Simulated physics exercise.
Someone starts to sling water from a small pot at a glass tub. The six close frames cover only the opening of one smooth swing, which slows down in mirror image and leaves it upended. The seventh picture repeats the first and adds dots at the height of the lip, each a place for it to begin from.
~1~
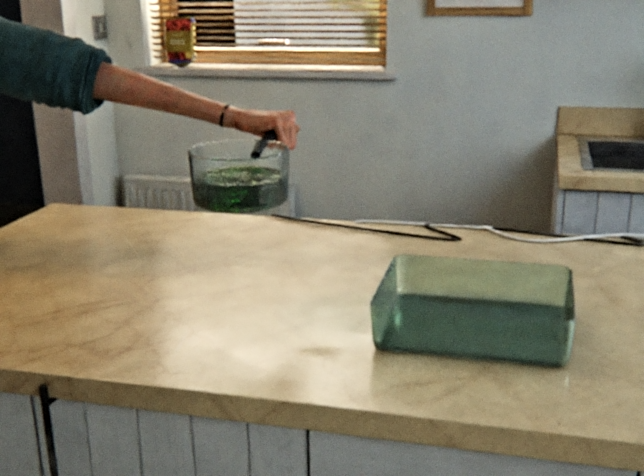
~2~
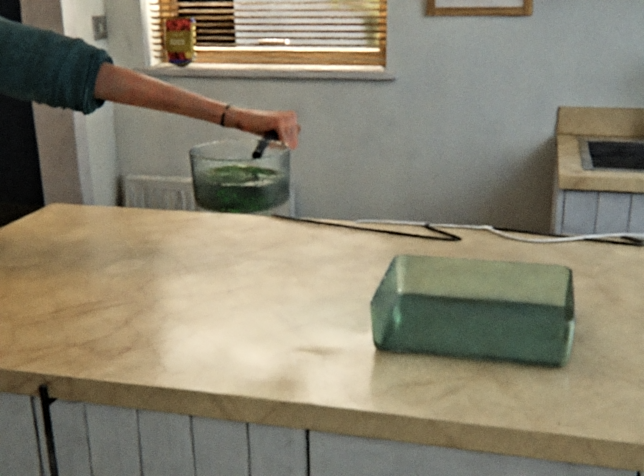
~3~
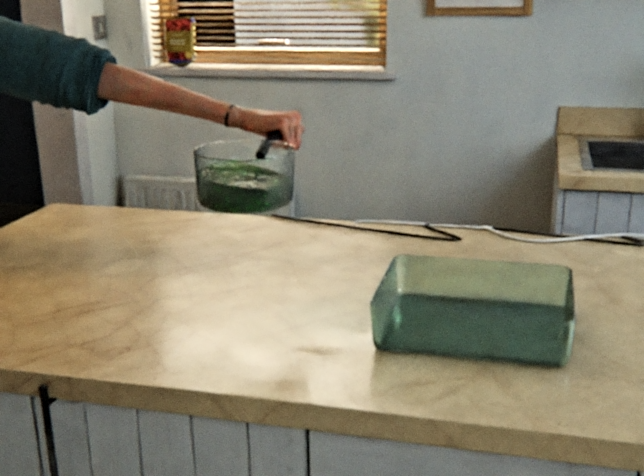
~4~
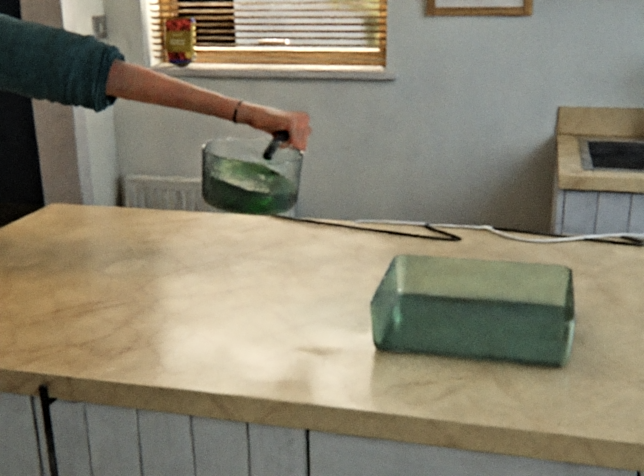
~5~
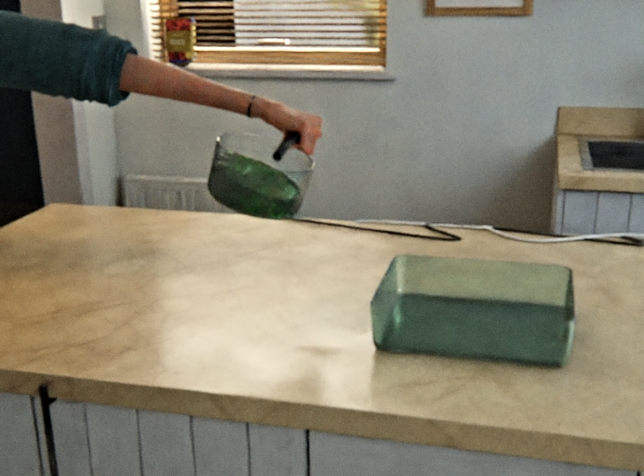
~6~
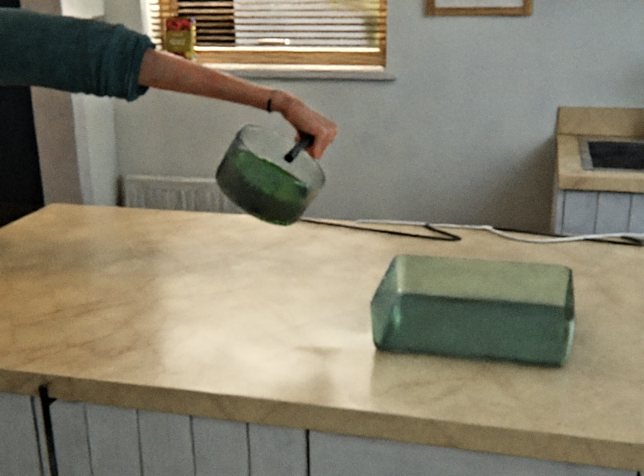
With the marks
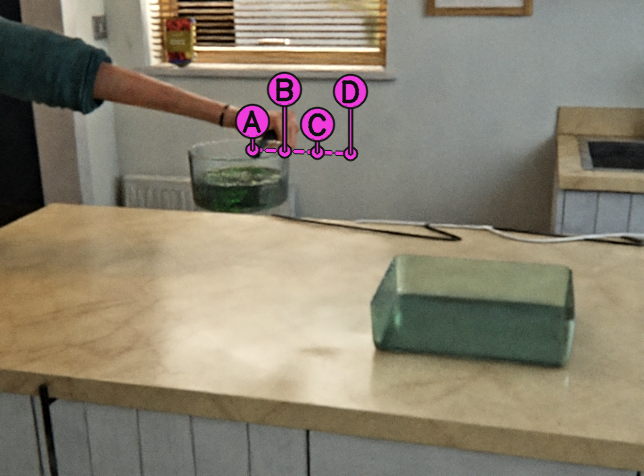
We see a hand holding a small clear pot of green-tinted water above a counter, left of a rectangular glass tub; the water sways, then the arm moves slightly right and tilts the pot rightward with the water still inside.
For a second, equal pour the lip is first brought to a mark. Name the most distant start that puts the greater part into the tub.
Dot A just does it.
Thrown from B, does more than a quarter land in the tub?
Yes, it does.
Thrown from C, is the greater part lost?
No.
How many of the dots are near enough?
All of the four.
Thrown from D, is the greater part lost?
No.
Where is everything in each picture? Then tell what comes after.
In the first picture, upright, lip at (284, 151); tub from (373, 346) to (569, 365); nothing has left yet.
In the second picture, upright, lip at (286, 151); nothing has left yet.
In the third picture, upright, lip at (290, 151); nothing has left yet.
In the fourth picture, tipped about 7°, lip at (299, 157); nothing has left yet.
In the fifth picture, tipped about 18°, lip at (311, 168); nothing has left yet.
In the sixth picture, tipped about 34°, lip at (323, 183); nothing has left yet.
On the marked copy, A at (252, 149); B at (284, 151); C at (317, 152); D at (350, 153).
With A, about 68 % lands in the tub, 16 % falls short and 16 % goes beside or beyond.
With B, about 68 % lands in the tub, 5 % falls short and 27 % goes beside or beyond.
With C, about 61 % lands in the tub, 3 % falls short and 36 % goes beside or beyond.
With D, about 62 % lands in the tub, 3 % falls short and 34 % goes beside or beyond.
